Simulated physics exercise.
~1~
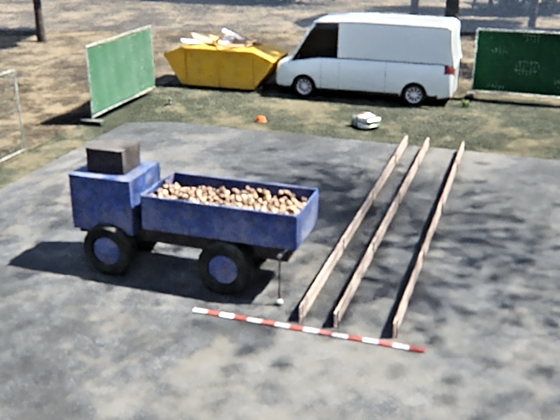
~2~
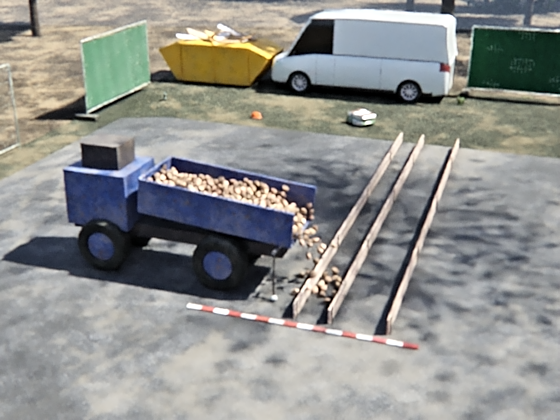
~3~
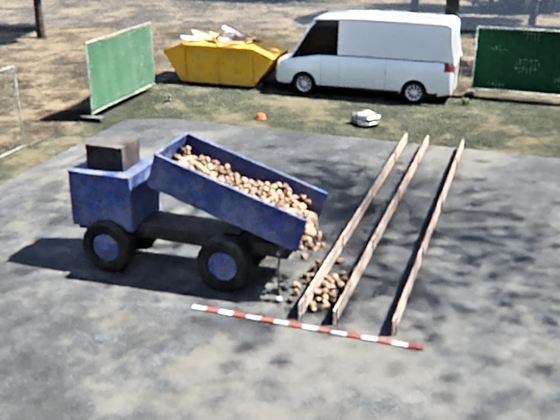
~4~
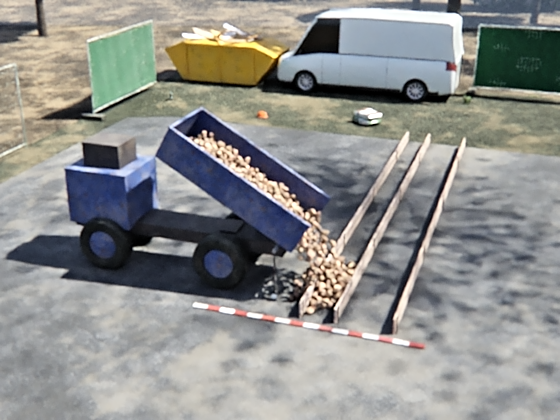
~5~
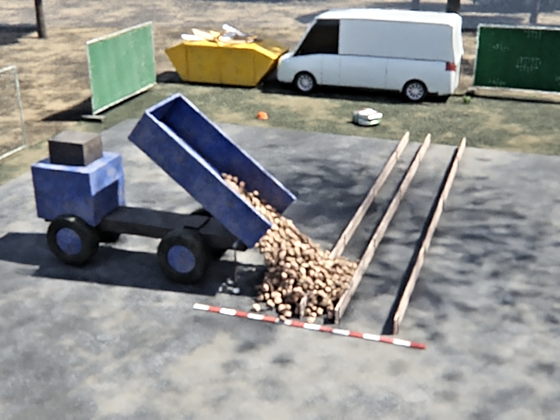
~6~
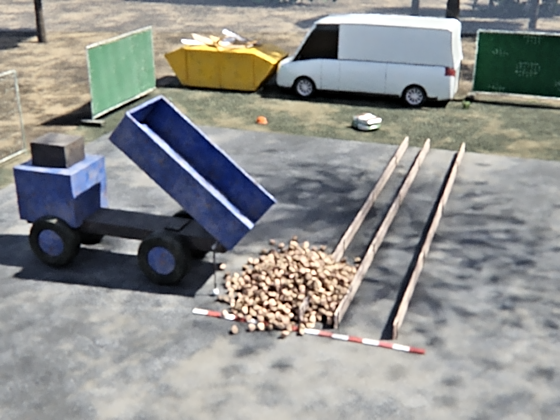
The video shows a blue tipper truck raising its body and pouring brownish stones beside fixed planks on grey ground. It then moves left, leaving its raised body empty and most stones heaped short of the planks, some in the near bay and none in the far bay.
